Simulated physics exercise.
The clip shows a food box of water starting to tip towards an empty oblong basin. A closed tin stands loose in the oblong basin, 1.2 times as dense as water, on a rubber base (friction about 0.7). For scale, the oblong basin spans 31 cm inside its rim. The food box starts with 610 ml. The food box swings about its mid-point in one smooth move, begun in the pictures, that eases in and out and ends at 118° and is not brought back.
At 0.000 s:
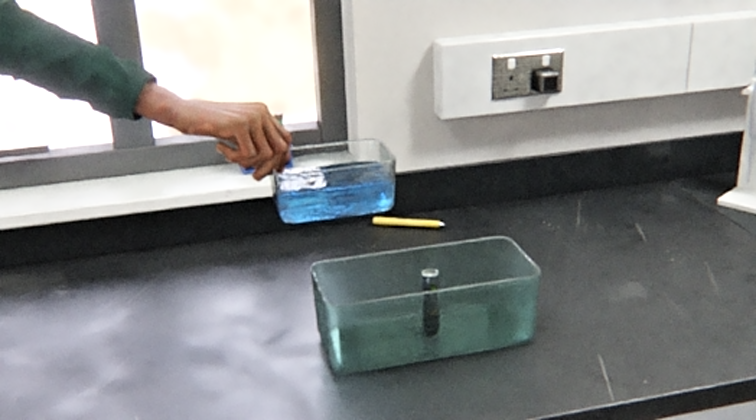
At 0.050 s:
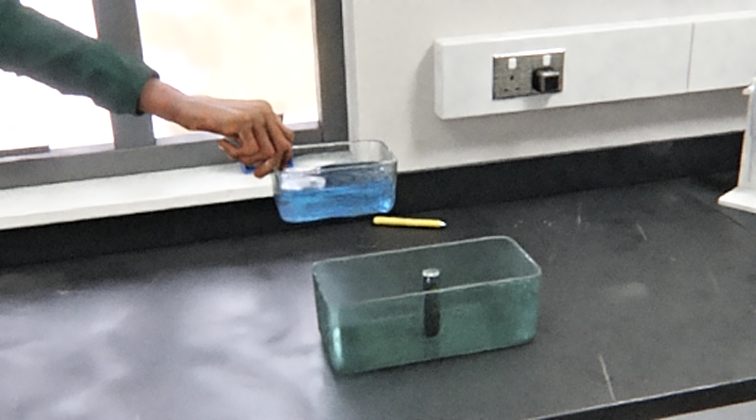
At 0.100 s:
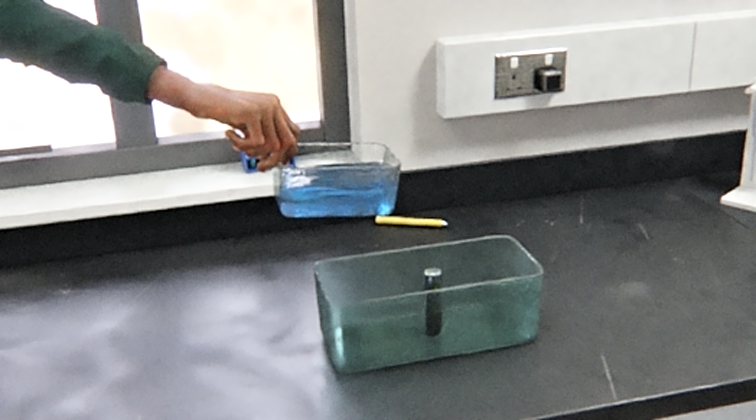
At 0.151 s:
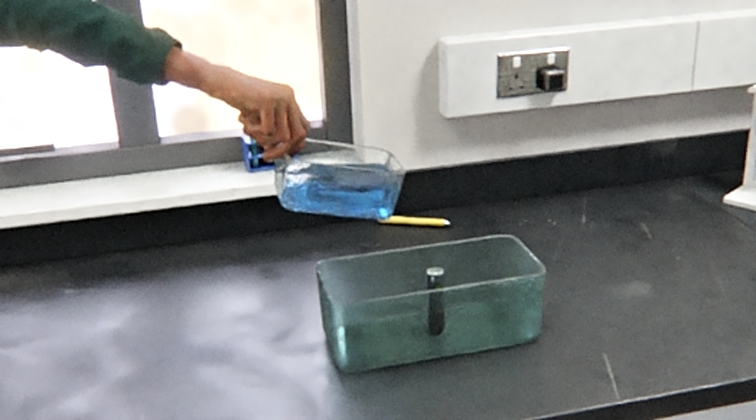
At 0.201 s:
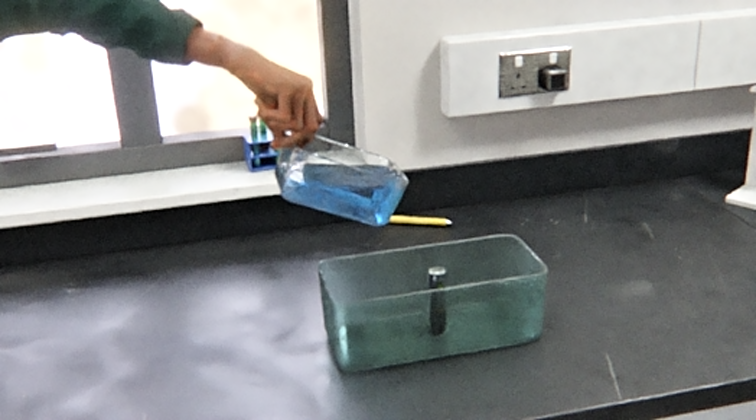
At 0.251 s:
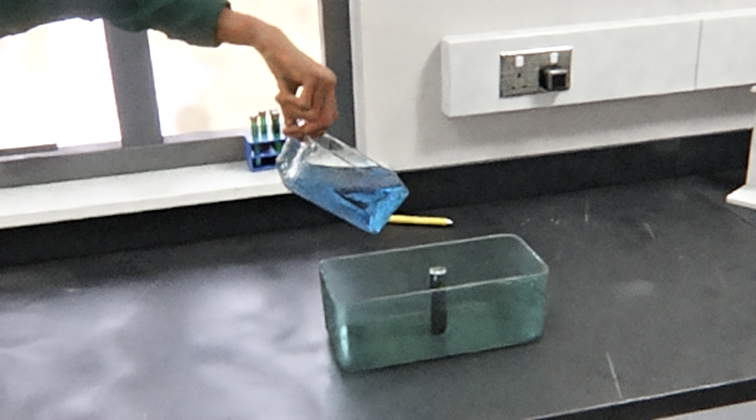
A clear food box of blue water, held up by a hand above a black worktop, tilted slowly at first and then steeply, its right end dipping toward an oblong glass basin with a small dark tin standing inside.
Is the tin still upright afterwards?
The tin topples.
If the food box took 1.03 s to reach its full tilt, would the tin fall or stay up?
The tin stays up.
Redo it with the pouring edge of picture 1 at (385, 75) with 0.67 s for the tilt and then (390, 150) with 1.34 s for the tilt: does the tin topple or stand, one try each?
First it keeps standing; then it stays up.
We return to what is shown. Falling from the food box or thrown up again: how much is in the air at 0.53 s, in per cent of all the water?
About 40 per cent.
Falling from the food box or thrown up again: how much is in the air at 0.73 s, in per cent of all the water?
Some 3 per cent.
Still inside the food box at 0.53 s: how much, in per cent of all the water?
About 8 per cent.
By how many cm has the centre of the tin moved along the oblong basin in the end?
About 7.5 cm.
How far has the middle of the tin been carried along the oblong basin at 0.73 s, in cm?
About 2 cm.
Then, 0.53 s in, the tilt is 105° and 8 per cent is still to pour; the tin stands where it began.
Then, 0.73 s in, the tilt is 118° and 0 per cent is still to pour; the tin leans 11°.
Then, 0.94 s in, the tilt is 118° and 0 per cent is still to pour; the tin leans 41°.
Then, 1.17 s in, the tilt is 118° and 0 per cent is still to pour; the tin lies on its side.
Finally, the tin lies on its side.
